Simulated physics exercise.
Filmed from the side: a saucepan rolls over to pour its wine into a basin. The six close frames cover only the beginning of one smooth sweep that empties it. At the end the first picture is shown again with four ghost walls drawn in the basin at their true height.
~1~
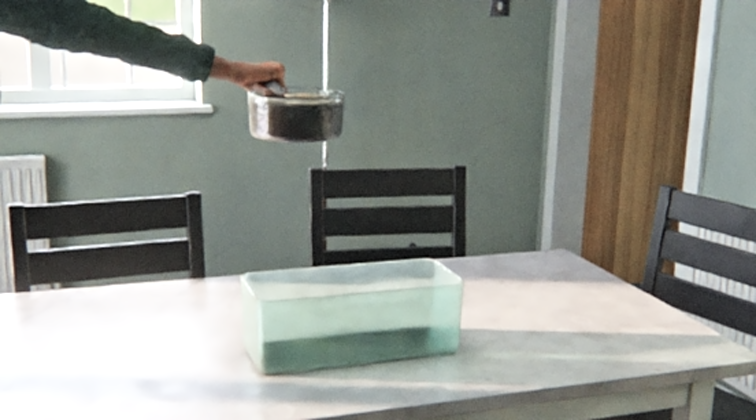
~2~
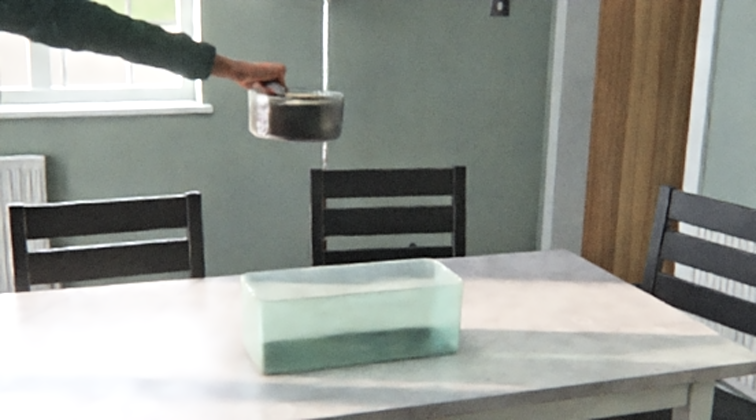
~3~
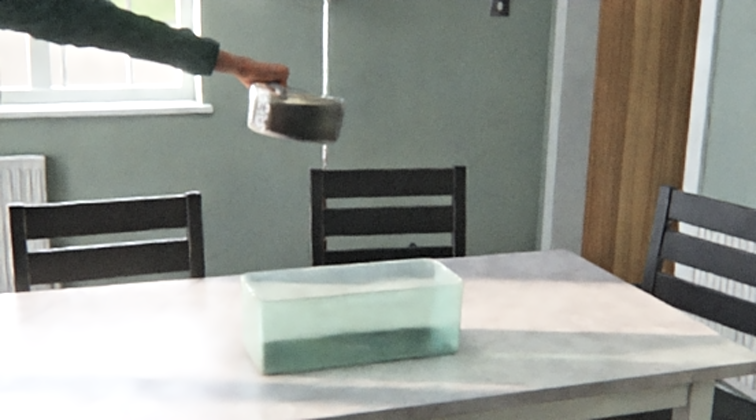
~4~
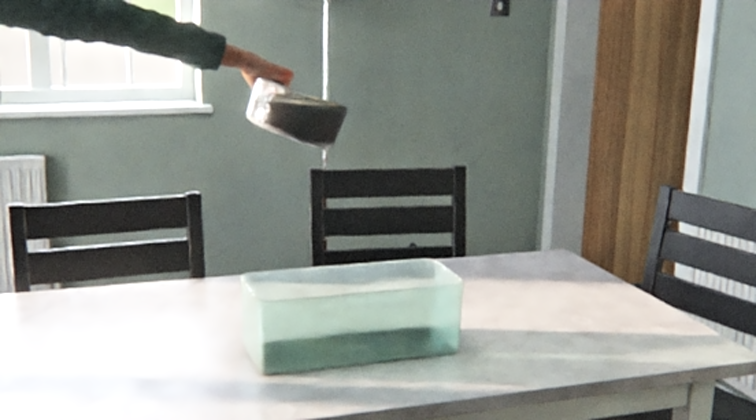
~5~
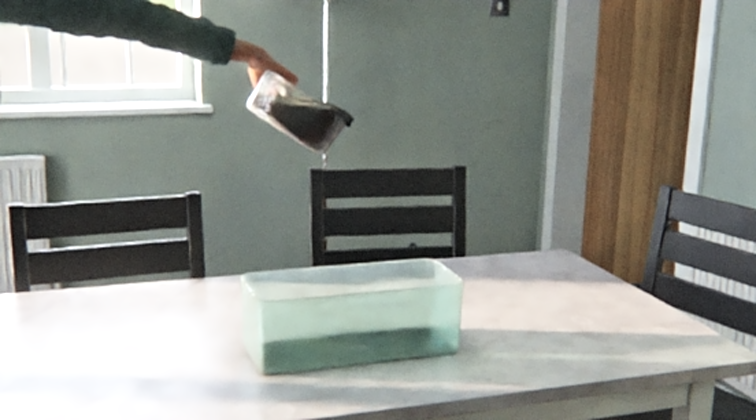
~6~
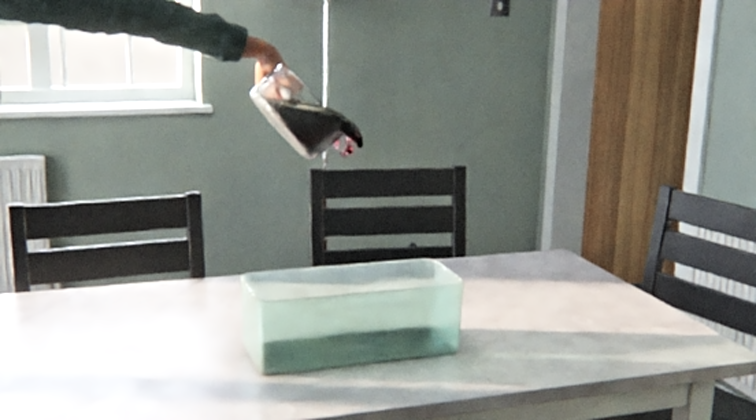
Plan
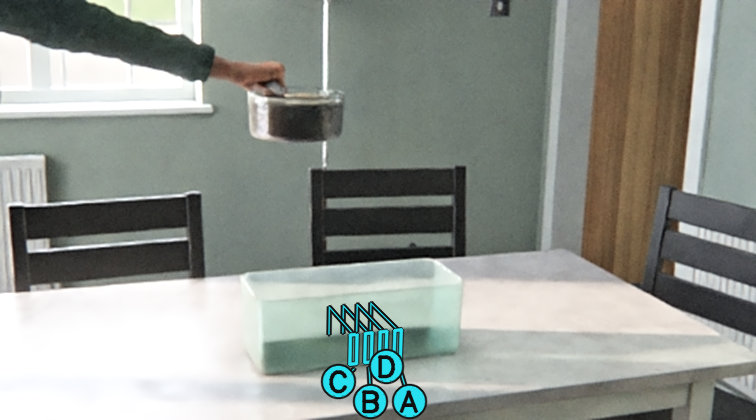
A glass pan of dark liquid, held by a hand reaching in from the left, starts out level above a pale green basin on a table. The hand rotates it steadily to the right, its lip lowering, until the pan is steeply tilted and dark liquid bulges over the rim.
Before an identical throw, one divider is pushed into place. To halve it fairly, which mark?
A is best.
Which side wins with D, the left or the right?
More ends on the right.
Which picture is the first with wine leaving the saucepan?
Picture 4.
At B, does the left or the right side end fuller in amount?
The right side.
On the marked copy, A at (398, 363); B at (369, 367); C at (354, 369); D at (383, 365).
With A, about 51 % ends left of the wall and 45 % right of it; 4 % is lost outside.
With B, about 15 % ends left of the wall and 80 % right of it; 4 % is lost outside.
With C, about 14 % ends left of the wall and 82 % right of it; 4 % is lost outside.
With D, about 29 % ends left of the wall and 68 % right of it; 3 % is lost outside.
